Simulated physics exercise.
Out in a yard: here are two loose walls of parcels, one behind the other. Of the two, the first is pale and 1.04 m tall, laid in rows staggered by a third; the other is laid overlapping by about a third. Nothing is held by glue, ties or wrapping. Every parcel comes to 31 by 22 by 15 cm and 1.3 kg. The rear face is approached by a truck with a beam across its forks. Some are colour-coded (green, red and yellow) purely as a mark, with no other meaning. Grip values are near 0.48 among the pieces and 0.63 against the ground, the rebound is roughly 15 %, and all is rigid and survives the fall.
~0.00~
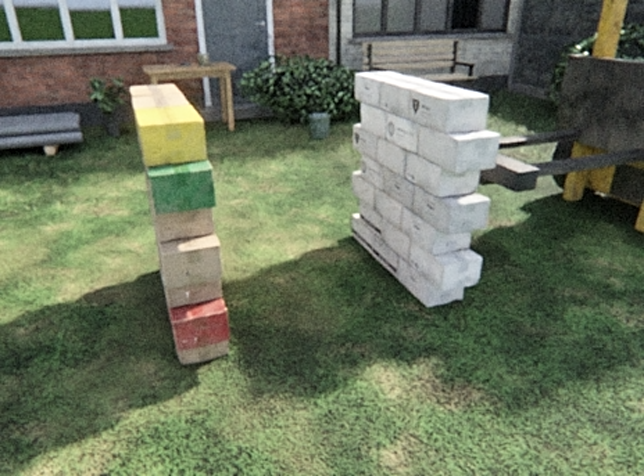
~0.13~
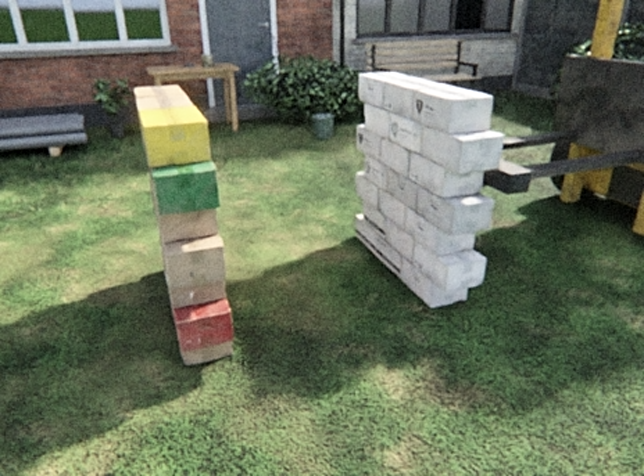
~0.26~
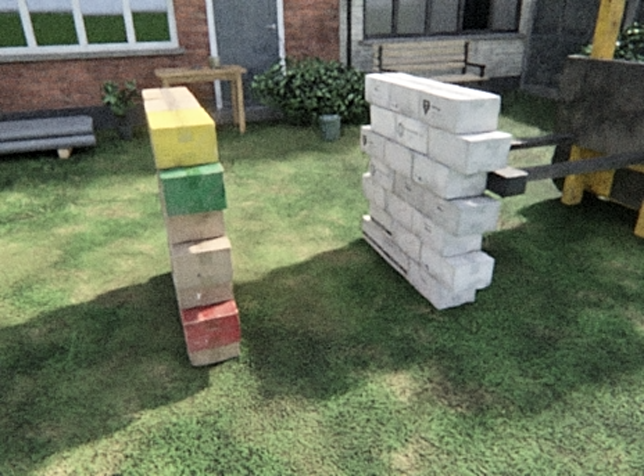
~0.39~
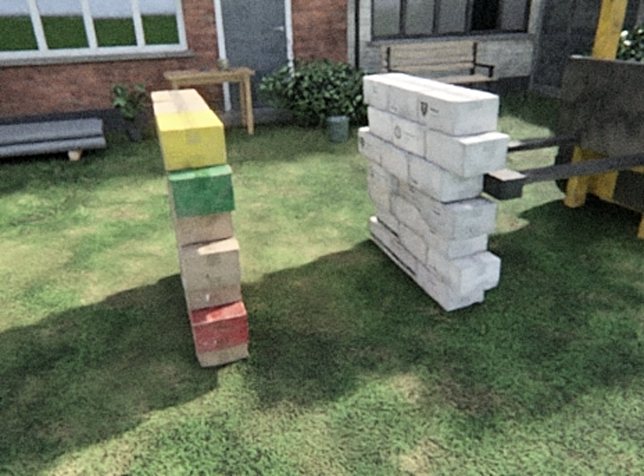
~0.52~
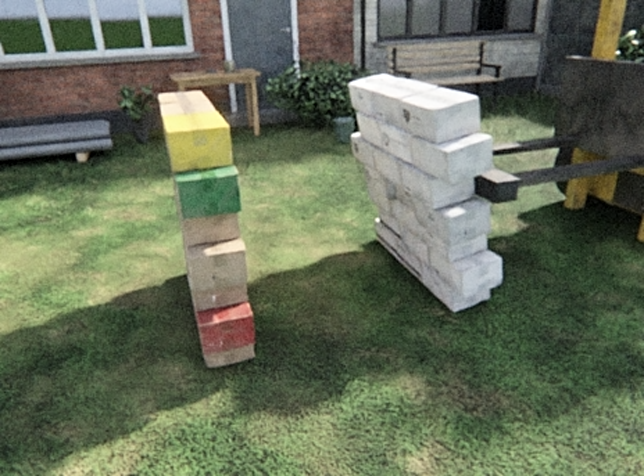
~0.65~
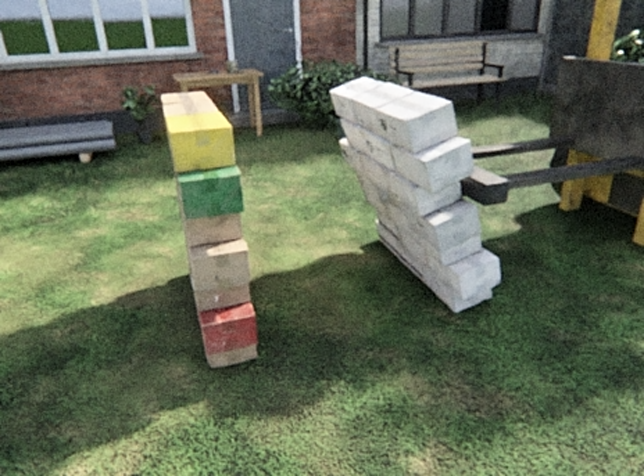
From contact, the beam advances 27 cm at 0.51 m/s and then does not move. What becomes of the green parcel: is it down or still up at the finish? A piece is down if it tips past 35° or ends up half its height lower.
It is still up.
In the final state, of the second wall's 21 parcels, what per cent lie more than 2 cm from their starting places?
That makes 0 percent.
After 0.74 s, 0 of the pale wall down; none of the 21 parcels of the second wall down; green parcel unmoved.
After 0.94 s, 11 of the pale wall down; none of the 21 parcels of the second wall down; green parcel unmoved.
In the end (2.0 s), 11 of the pale wall down; none of the 21 parcels of the second wall down; green parcel unmoved; yellow parcel unmoved; red parcel unmoved. From the last view, middles, green parcel near (208, 185), yellow parcel near (199, 140).
